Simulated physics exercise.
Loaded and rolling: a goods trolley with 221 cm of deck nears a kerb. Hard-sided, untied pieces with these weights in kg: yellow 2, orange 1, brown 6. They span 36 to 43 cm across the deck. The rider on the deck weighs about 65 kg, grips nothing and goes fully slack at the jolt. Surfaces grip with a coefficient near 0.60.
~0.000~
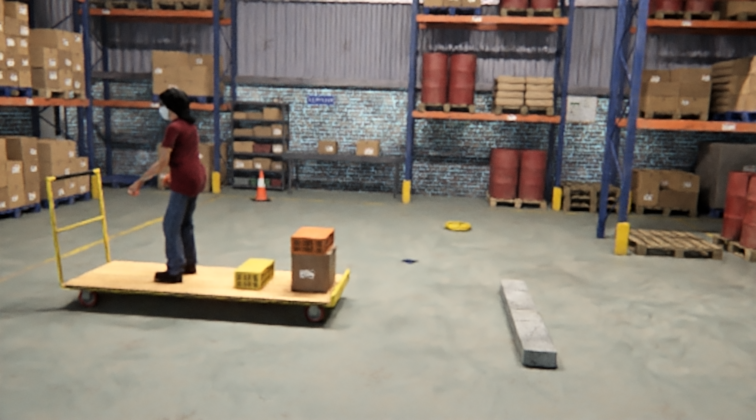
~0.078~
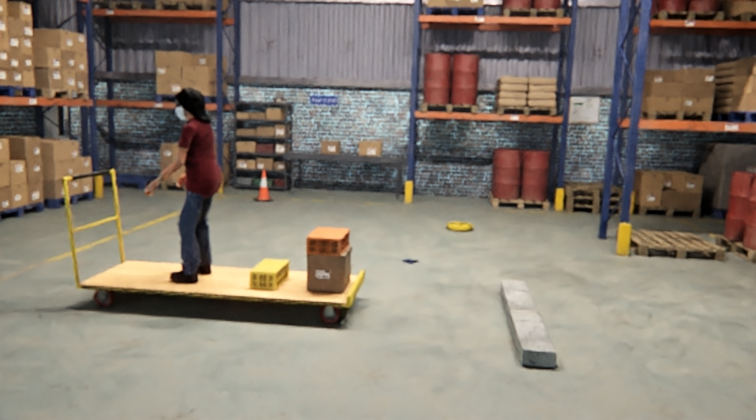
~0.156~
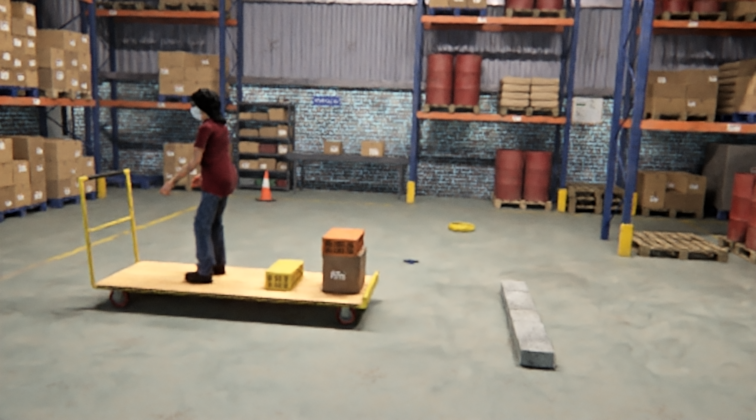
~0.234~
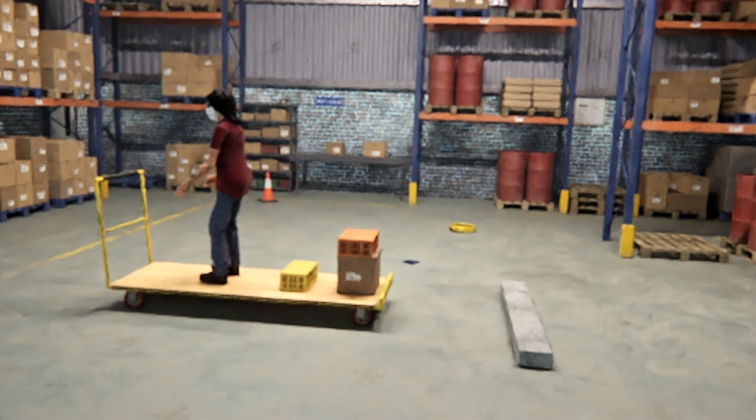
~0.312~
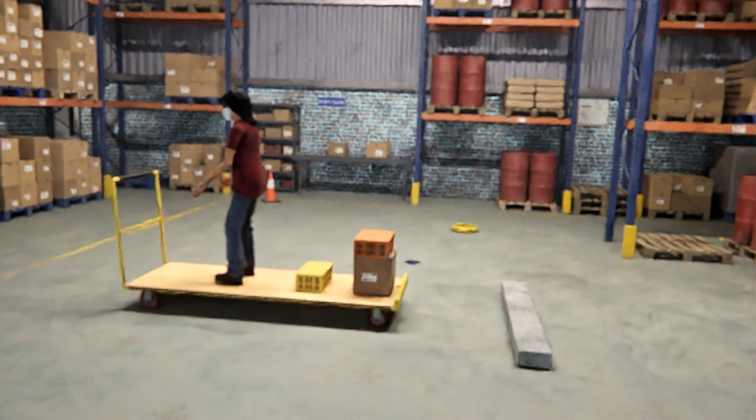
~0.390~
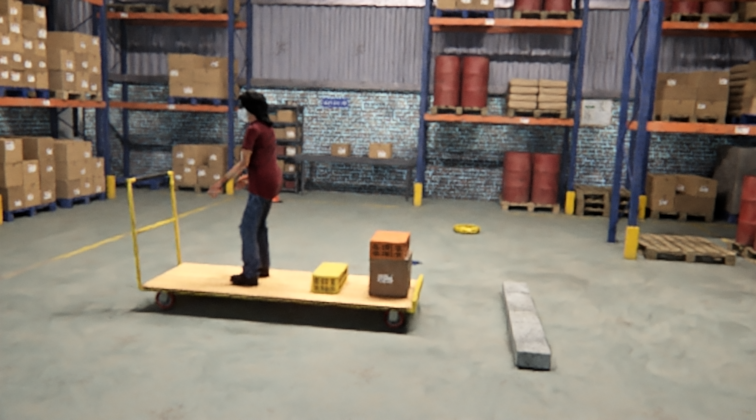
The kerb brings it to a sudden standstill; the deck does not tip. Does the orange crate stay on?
At this pace the orange crate ends off the deck.
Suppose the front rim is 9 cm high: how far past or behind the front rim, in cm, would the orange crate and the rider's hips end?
In that case orange 50 past, hips 70 behind.
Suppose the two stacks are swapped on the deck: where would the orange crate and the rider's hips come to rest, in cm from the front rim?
Then orange 80 past, hips 80 behind.
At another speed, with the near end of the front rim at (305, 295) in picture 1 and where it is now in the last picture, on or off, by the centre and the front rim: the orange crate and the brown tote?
Then orange off, brown on.
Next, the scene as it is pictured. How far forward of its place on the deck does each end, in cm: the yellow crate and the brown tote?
About: Yellow 25, brown 5.
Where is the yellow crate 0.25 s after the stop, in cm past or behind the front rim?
Some 50 cm behind it.
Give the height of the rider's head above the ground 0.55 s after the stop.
Roughly 70 cm above it.
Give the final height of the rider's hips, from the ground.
Roughly 45 cm above it.
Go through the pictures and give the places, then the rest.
The first picture shows orange crate (313, 241), yellow crate (255, 274), rim corner (332, 302); 148 cm still to roll.
The second picture shows orange crate (329, 241), yellow crate (270, 274), rim corner (349, 303); 134 cm still to roll.
The third picture shows orange crate (344, 242), yellow crate (285, 275), rim corner (364, 304); 121 cm still to roll.
The fourth picture shows orange crate (359, 243), yellow crate (300, 276), rim corner (380, 305); 108 cm still to roll.
The fifth picture shows orange crate (375, 244), yellow crate (315, 276), rim corner (397, 306); 95 cm still to roll.
The sixth picture shows orange crate (391, 245), yellow crate (330, 278), rim corner (413, 308); 82 cm still to roll. Speed about 1.7 m/s.
After 0.87 s the deck stops.
After 1.42 s the orange crate is 23 cm past the rim, tilted 85°, near (548, 310) in the last picture's view.
After 1.87 s the orange crate is 45 cm past the rim, tilted 180°, near (577, 321) in the last picture's view.
Final state at 4.2 s, past the rim, orange crate; behind it, yellow crate, brown tote and the rider's hips.
